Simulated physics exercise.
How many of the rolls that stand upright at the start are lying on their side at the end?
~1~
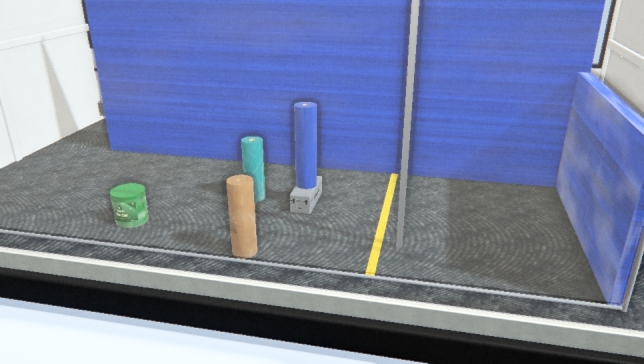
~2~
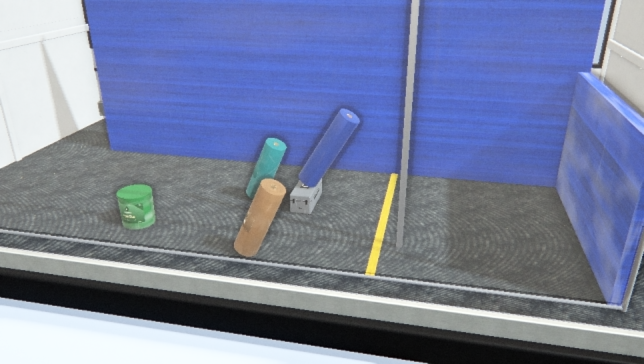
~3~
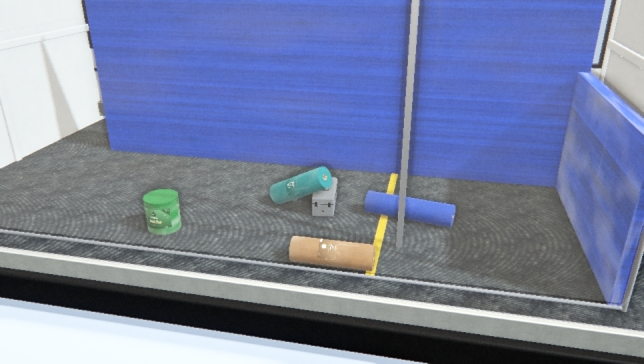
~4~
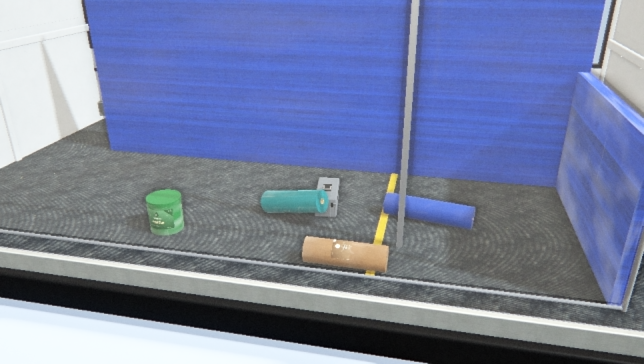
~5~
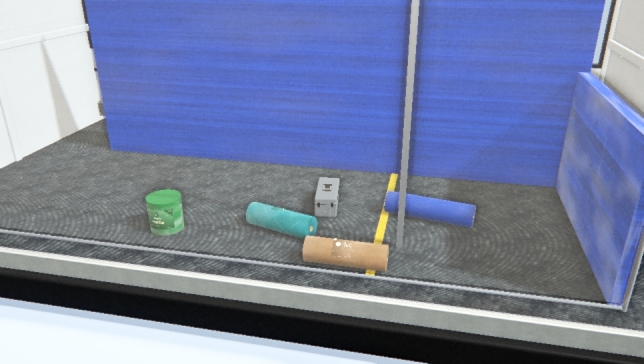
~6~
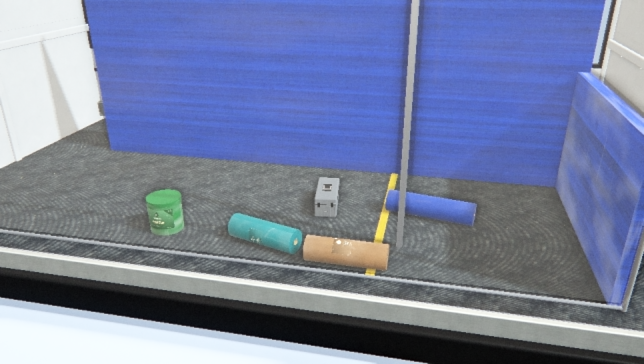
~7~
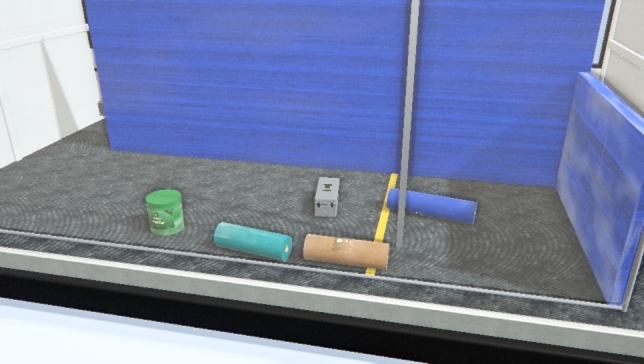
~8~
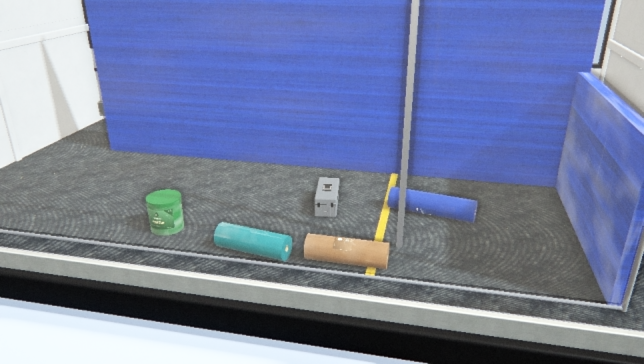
All three of them, the brown, blue and teal rolls, end up lying on their side.
